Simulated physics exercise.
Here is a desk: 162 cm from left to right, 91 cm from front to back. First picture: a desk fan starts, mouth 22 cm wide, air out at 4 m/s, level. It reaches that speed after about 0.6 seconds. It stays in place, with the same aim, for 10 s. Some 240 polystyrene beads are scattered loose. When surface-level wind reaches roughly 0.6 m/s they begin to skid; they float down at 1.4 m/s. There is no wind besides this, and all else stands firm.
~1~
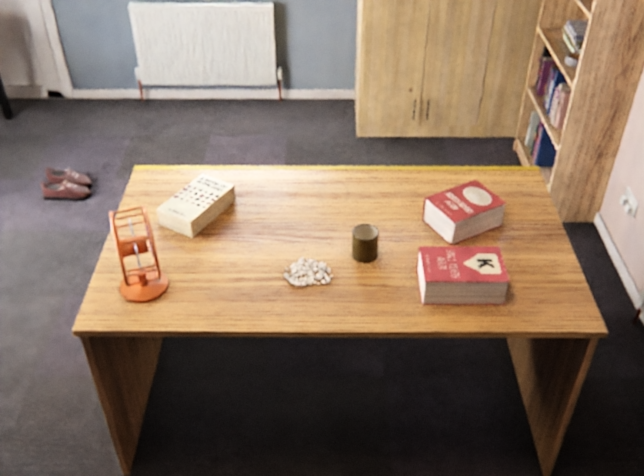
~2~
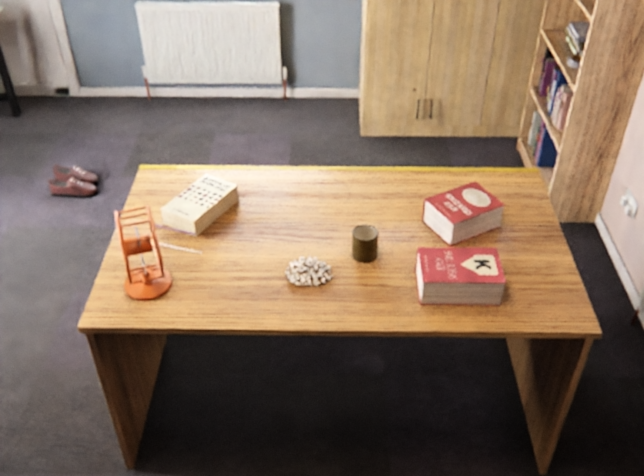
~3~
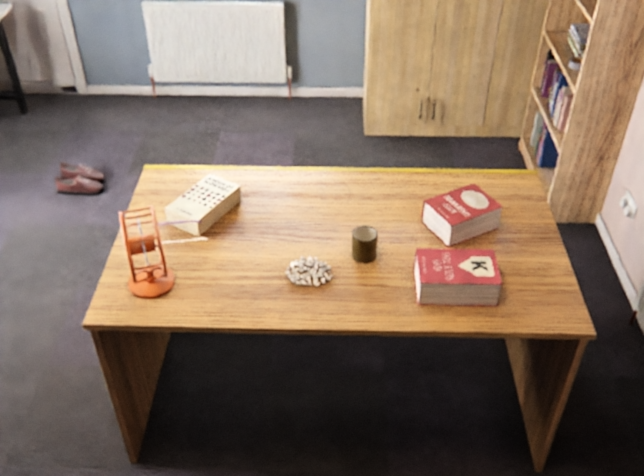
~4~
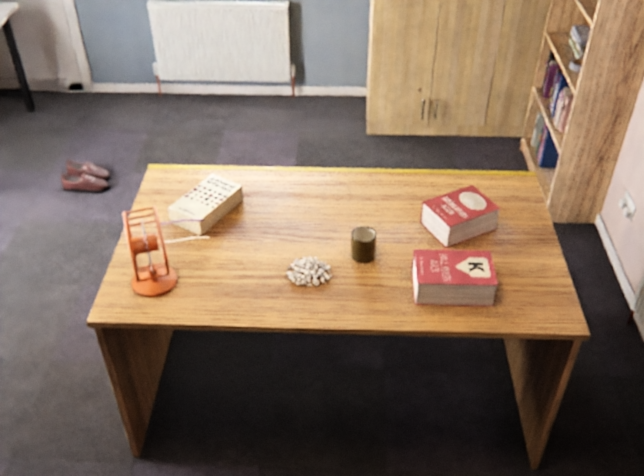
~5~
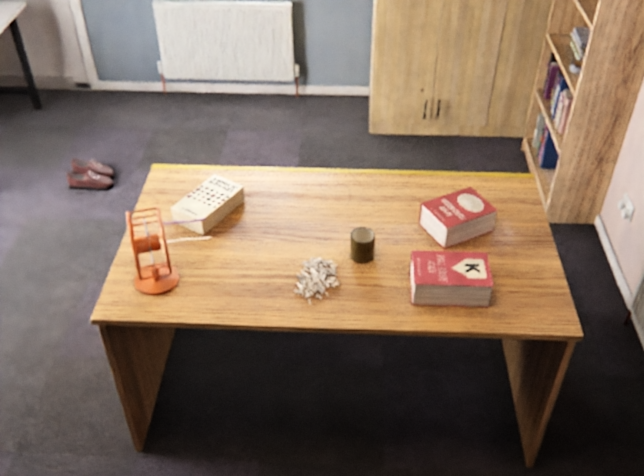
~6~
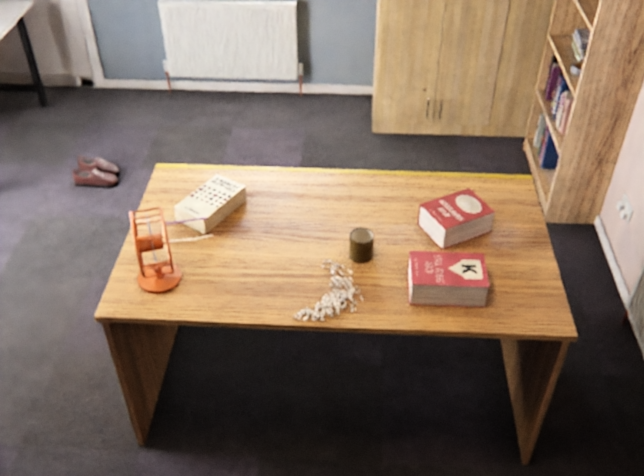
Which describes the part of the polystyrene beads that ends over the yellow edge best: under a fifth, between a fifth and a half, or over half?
I expect the share ending over that edge to be below one fifth of them.
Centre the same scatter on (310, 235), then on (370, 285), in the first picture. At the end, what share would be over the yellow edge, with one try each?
About 70 and 0 in a hundred, in that order.
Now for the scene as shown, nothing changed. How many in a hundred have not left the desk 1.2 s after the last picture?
I reckon some 50 %.
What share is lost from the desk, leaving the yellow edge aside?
About 60 per cent of them.
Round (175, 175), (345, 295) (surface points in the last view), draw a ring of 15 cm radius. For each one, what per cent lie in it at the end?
In turn about 0 %, 30 %.
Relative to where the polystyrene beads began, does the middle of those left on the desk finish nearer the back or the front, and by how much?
It shifted toward the front side by roughly 20 cm.
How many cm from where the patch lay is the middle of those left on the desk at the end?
Around 20 cm, I reckon.
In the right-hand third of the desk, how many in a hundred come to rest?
I'd put it at about 0 percent.
Then, 1.2 s after the last picture, 0 % are over the yellow edge; the middle of those still in play is near (325, 315); 86 % have settled or left.
Then, 2.4 s after the last picture, 0 % are over the yellow edge; the middle of those still in play is near (323, 314); 91 % have settled or left.
Then, 4.7 s after the last picture, 0 % are over the yellow edge; the middle of those still in play is near (323, 314); 92 % have settled or left.
Then, 9.2 s after the last picture, at the end, 0 % are over the yellow edge; the middle of those still in play is near (323, 314).
